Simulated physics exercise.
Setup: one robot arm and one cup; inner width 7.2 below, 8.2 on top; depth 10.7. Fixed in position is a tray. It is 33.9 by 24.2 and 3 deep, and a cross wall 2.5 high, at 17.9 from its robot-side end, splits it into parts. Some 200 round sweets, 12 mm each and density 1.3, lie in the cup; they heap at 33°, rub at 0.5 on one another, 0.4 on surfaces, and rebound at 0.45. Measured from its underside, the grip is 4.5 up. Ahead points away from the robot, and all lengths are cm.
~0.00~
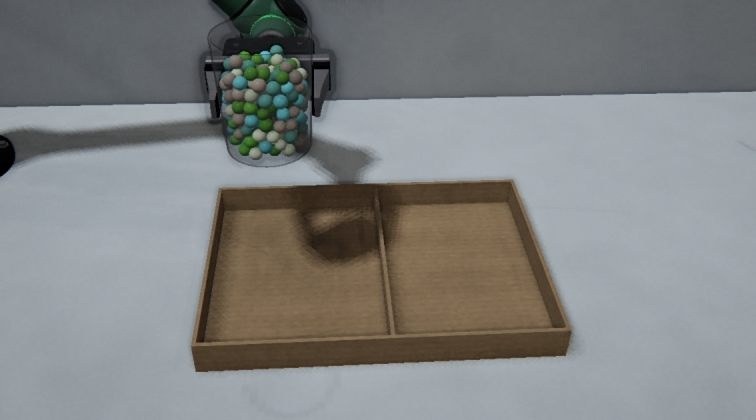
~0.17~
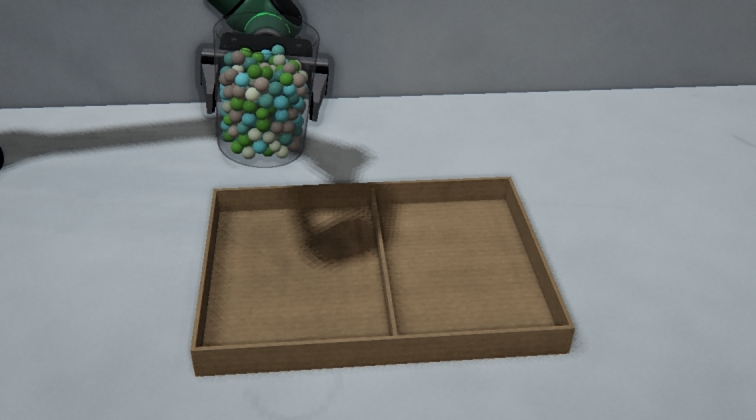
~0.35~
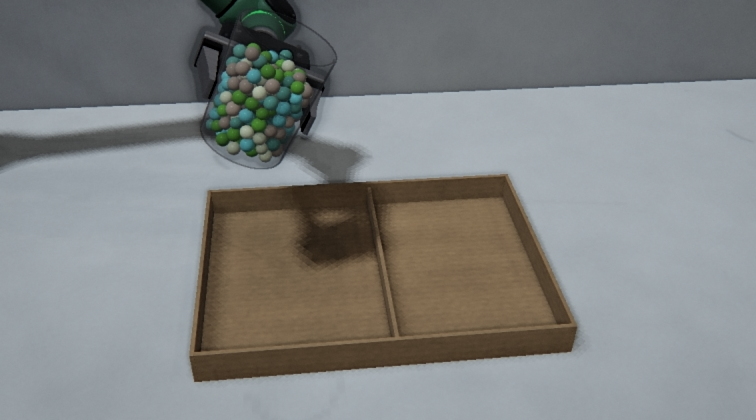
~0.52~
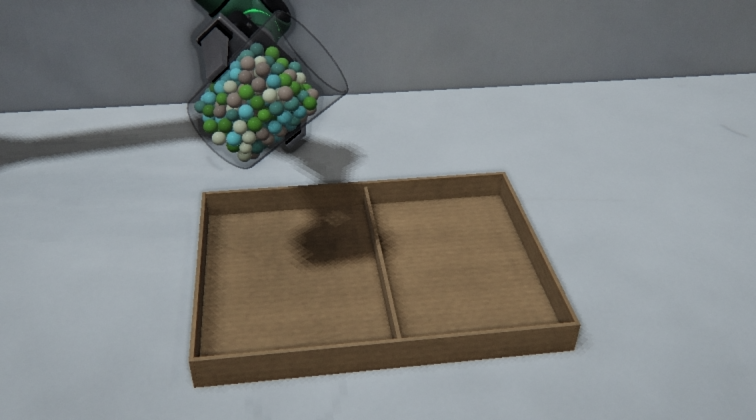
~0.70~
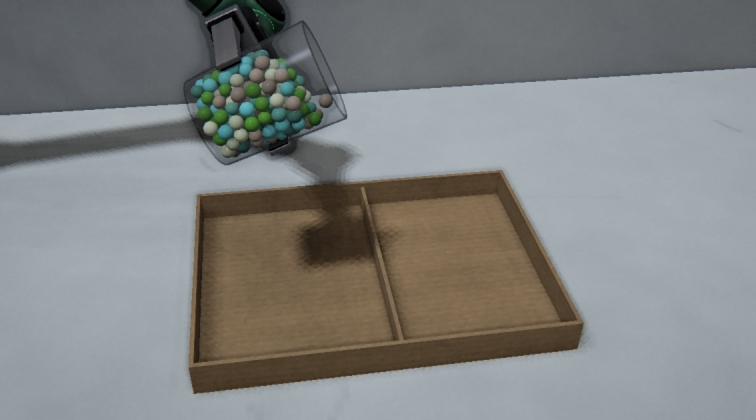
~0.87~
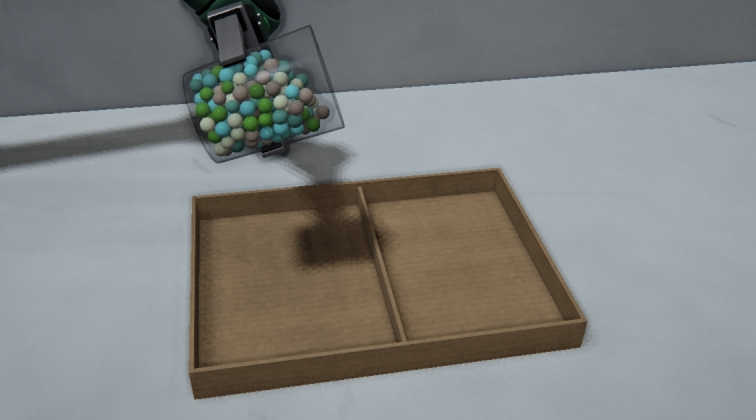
Clear cup of small colourful balls, gripped by a robot arm, tilting steadily to the right above a divided wooden tray.
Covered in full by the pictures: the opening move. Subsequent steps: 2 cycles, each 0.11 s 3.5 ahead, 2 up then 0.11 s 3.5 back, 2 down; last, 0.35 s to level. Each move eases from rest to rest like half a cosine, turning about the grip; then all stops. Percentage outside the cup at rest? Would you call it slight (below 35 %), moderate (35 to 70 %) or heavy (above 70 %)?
I would call it moderate.
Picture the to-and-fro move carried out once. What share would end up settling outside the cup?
Roughly 45 percent.
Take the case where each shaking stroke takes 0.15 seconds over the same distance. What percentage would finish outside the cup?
That would give around 35 per cent.
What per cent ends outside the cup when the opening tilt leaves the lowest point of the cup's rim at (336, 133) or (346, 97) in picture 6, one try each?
Estimates in order: 85 % and 35 %.
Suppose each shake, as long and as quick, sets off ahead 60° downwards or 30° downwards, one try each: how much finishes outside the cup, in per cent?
Try one gives about 10 in a hundred, try two about 25 in a hundred.
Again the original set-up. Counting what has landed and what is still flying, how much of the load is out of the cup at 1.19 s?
Near 40 per cent so far.
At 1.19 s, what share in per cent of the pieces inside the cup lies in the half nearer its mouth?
My estimate is near 40 per cent.
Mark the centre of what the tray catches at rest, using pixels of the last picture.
Middle point: About (454, 259).
By 1.19 s, tilted 74° forward, highest piece 24 above the table; 124 in the cup, 38 in the far-side part, 4 in the robot-side part, 38 in flight or on a rim.
By 1.50 s, tilted 31° forward, highest piece 25 above the table; 104 in the far-side part, 84 in the cup, 12 in the robot-side part, 2 on the table or floor, 2 in flight or on a rim.
By 1.86 s, level, highest piece 23 above the table; 104 in the far-side part, 84 in the cup, 13 in the robot-side part, 3 on the table or floor.
By 2.91 s, level, highest piece 23 above the table; 104 in the far-side part, 84 in the cup, 13 in the robot-side part, 3 on the table or floor.
Final count, 104 in the far-side part, 84 in the cup, 13 in the robot-side part, 3 on the table or floor. That is 59 % outside the cup.
